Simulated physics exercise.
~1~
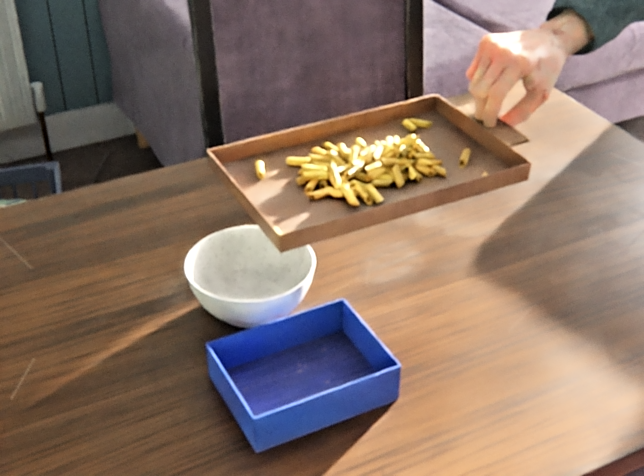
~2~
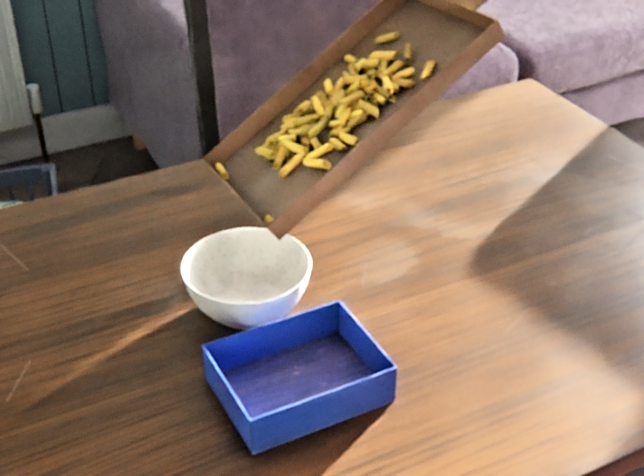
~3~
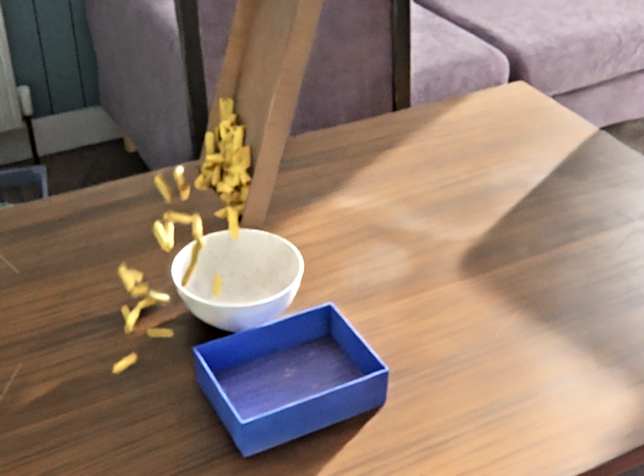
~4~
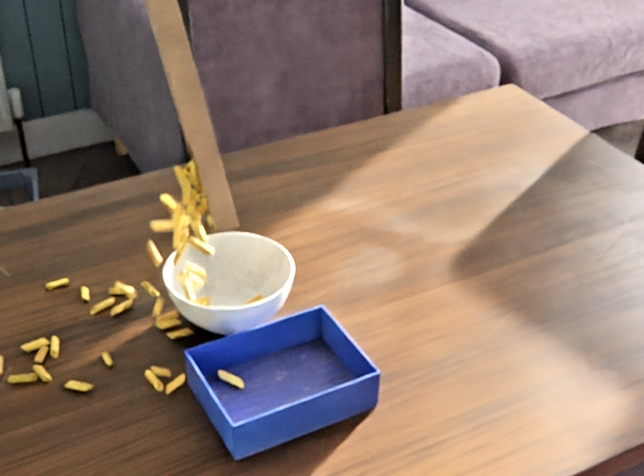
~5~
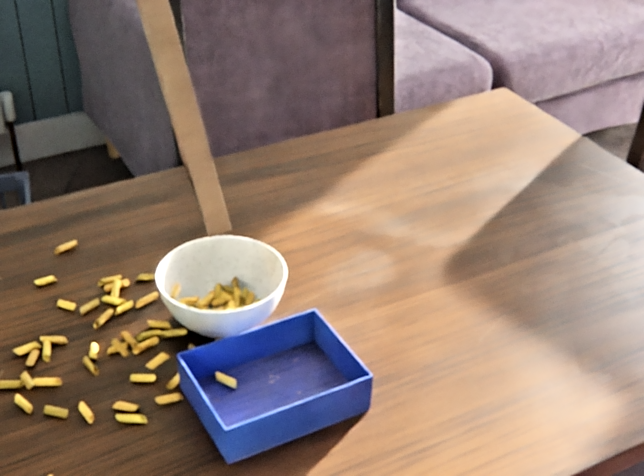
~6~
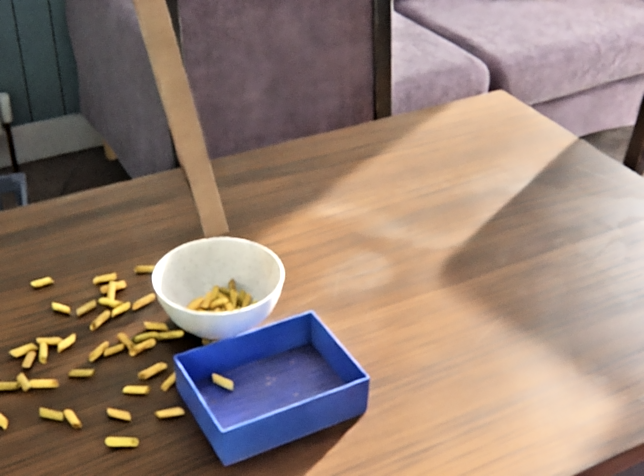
Yellow pasta pieces slid off a brown tray as it was tipped steeply over a wooden table, some dropping into a white bowl and one into the blue tin beside it, while most ended up scattered across the tabletop to the left.
